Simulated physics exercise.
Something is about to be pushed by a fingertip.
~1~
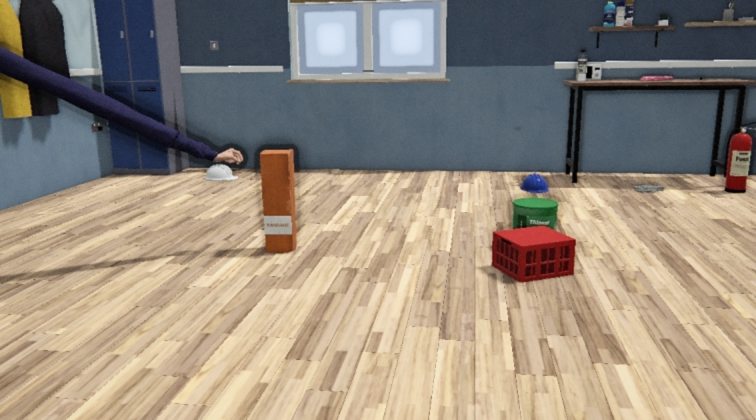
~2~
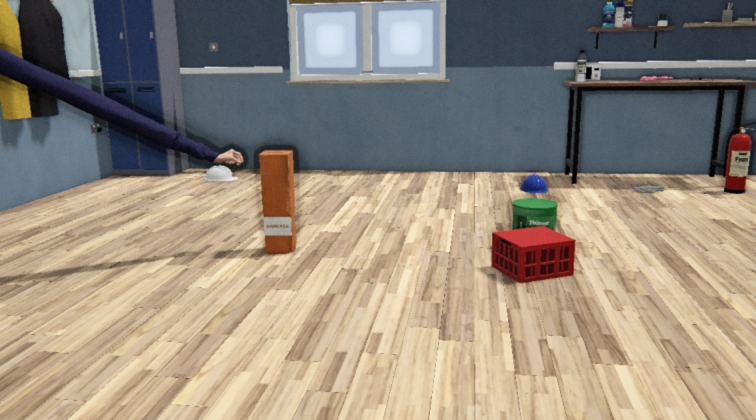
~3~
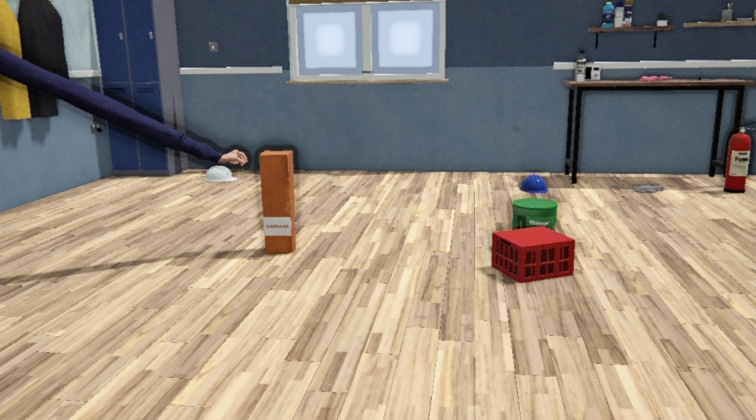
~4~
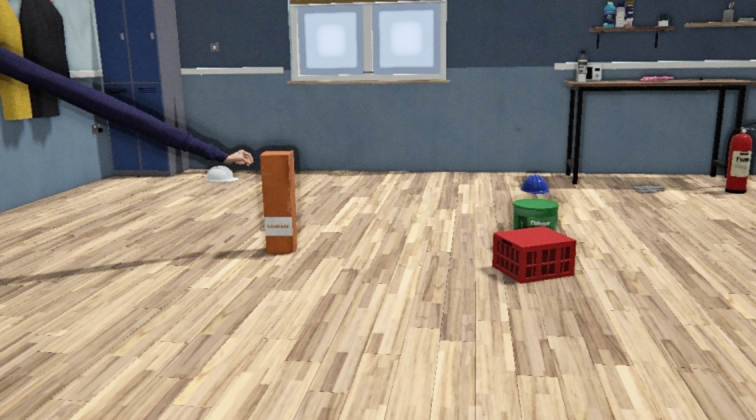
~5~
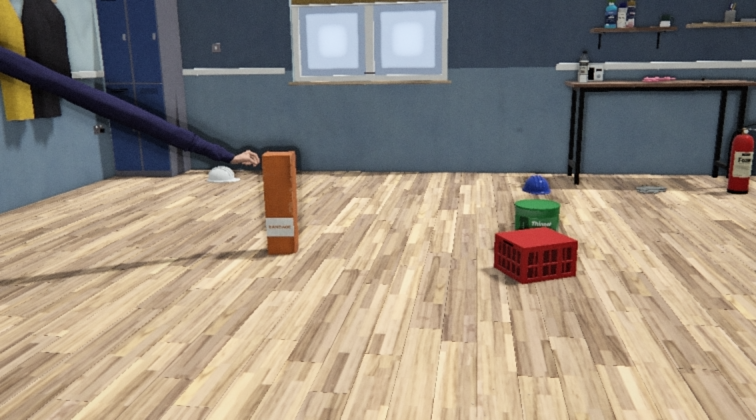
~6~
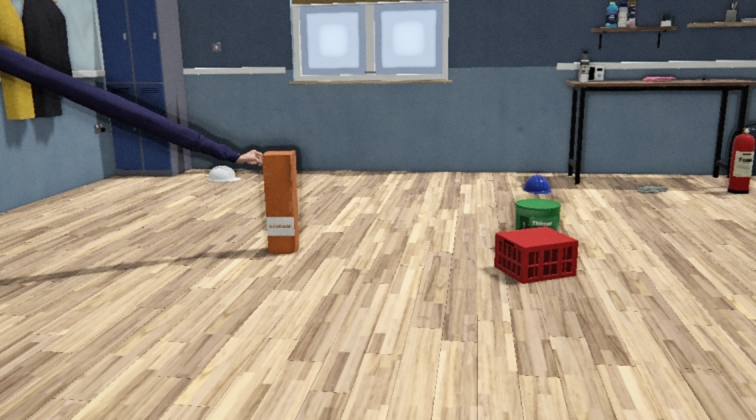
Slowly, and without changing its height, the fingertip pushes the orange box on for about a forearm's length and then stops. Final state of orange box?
Keels over.
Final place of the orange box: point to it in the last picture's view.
It ends up near (350, 238).
Then, 0.70 s past the last view, orange box rocked 22° from its first pose near (302, 201).
Then, 1.10 s past the last view, orange box rocked 71° from its first pose near (339, 223).
Finally, down or leaning hard on the floor, orange box. Final places as the last picture's camera would see them, orange box near (350, 238).
